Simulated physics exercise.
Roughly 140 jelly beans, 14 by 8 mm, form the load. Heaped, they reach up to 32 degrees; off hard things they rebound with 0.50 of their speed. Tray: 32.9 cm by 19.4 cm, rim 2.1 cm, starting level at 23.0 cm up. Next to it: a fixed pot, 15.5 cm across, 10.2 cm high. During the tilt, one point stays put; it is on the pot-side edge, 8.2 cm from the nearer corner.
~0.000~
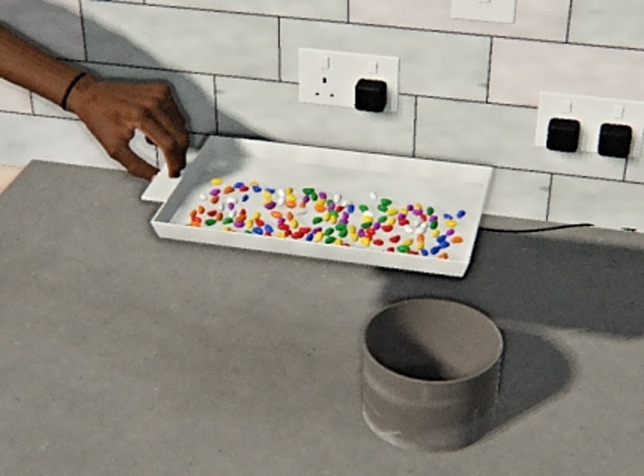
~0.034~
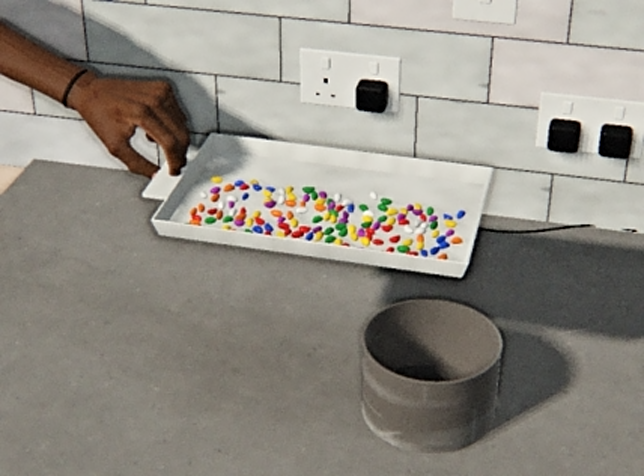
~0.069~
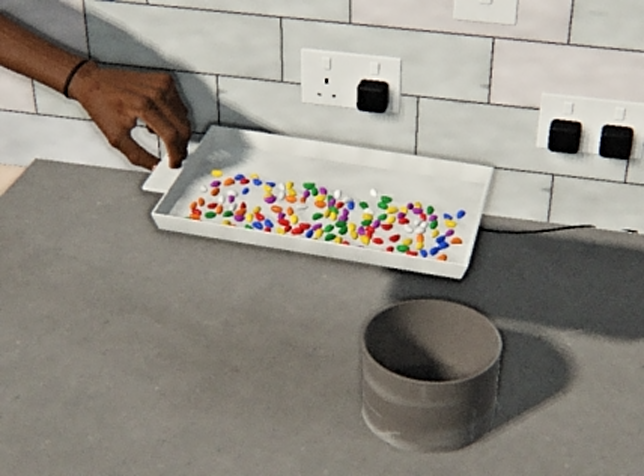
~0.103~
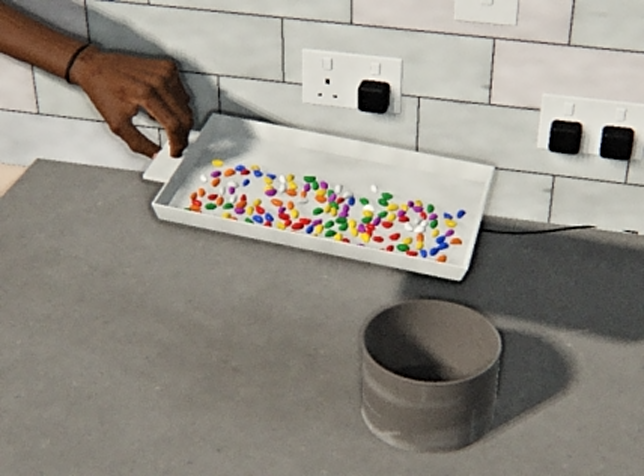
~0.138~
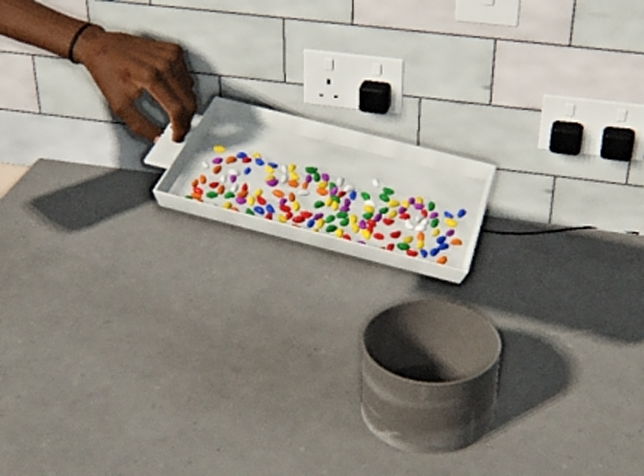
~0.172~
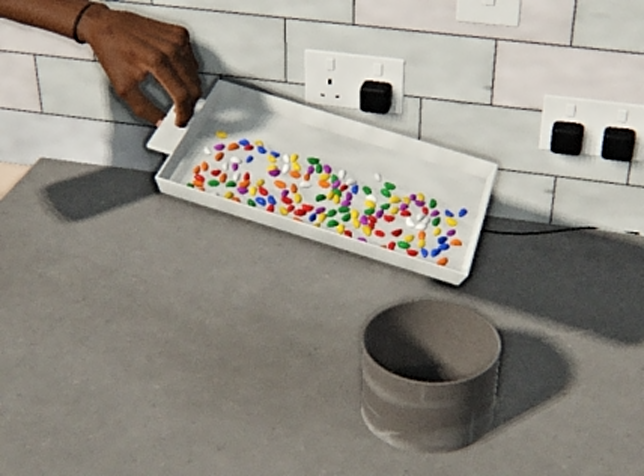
White tray of colourful jelly beans tilting as a hand raises its left end, beside a still grey-brown pot on a countertop.
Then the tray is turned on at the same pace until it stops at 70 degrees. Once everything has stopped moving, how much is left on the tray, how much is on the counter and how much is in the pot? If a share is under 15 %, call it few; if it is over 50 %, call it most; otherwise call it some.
I would say tray: Some, counter: Most, pot: Few.
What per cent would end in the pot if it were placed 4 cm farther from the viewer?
0 per cent.
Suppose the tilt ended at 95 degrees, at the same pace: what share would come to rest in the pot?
Around 20 %, I reckon.
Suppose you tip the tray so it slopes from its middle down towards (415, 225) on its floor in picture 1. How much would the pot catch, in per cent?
I'd estimate about 0 %.
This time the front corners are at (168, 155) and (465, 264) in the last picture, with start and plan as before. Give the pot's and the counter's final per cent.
Pot 0 % / counter 75 %.
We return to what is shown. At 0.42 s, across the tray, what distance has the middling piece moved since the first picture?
4 cm.
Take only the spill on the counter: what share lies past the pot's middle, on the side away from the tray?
Some 100 per cent of the spill lies beyond the centre.
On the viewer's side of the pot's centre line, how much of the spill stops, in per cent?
Share: Roughly 80 %.
After 0.42 s, tilt 42 degrees; the tray holds 100 %, the pot 0 %.
After 0.58 s, tilt 61 degrees; the tray holds 100 %, the pot 0 %.
Then, at 0.87 s, tilt 70 degrees; the tray holds 30 %, the pot 0 %.
At rest (2.5 s), tray 25 %, counter 70 %, pot 5 %.
